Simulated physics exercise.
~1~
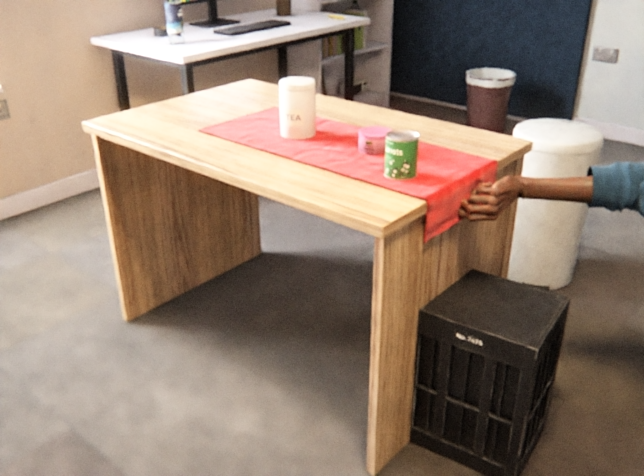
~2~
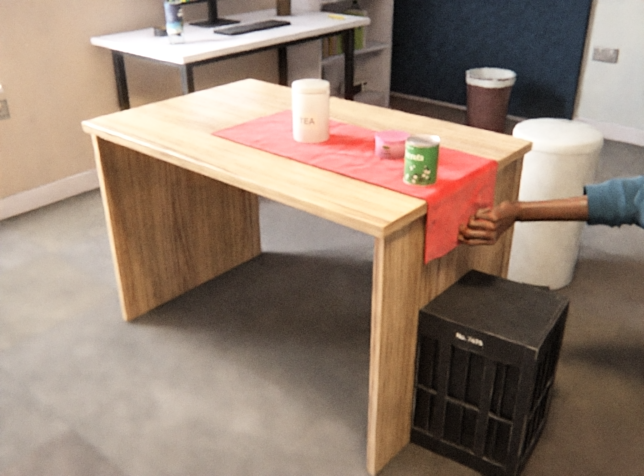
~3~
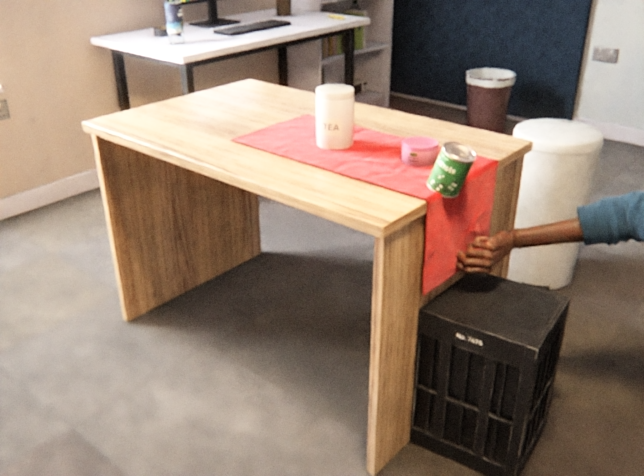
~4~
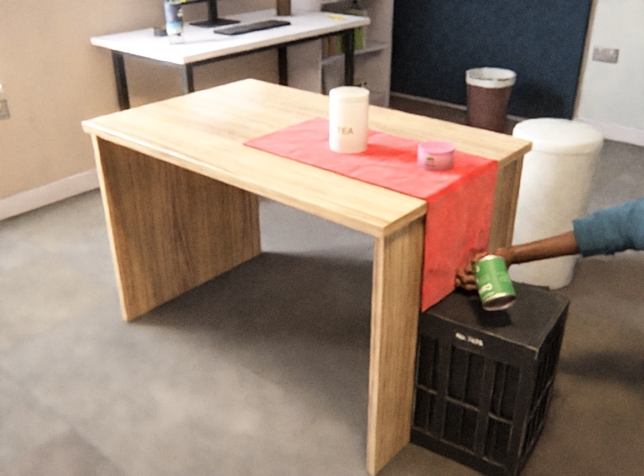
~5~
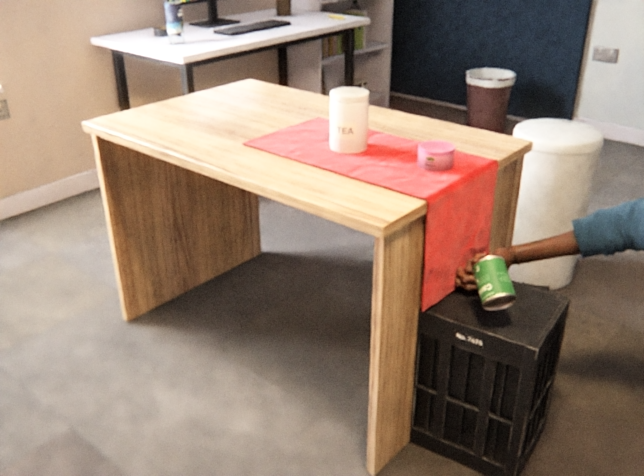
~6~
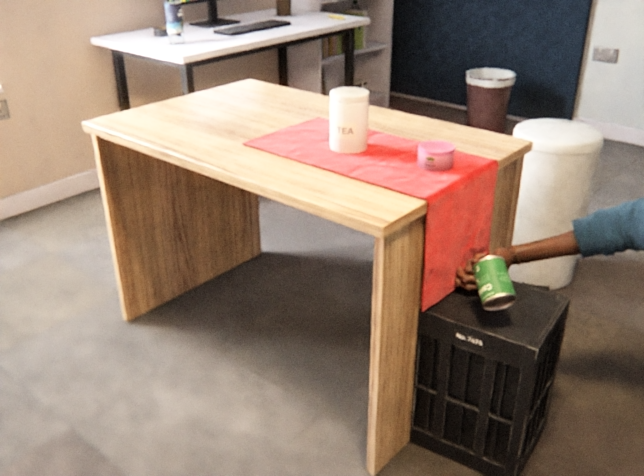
At first, a red scarf lies across a wooden table with a white canister, a pink tub and a green tin standing on it, while a hand at the right grips its hanging end. The hand draws the end down beside the table, and all three things ride along to the right. As the hem drops further, the green tin tips at the edge, then goes over it. The hem comes down to the black crate and the scarf stops. The tin ends tipped over by the hand, just at the top of the crate, while the tub and the upright canister remain on the table.
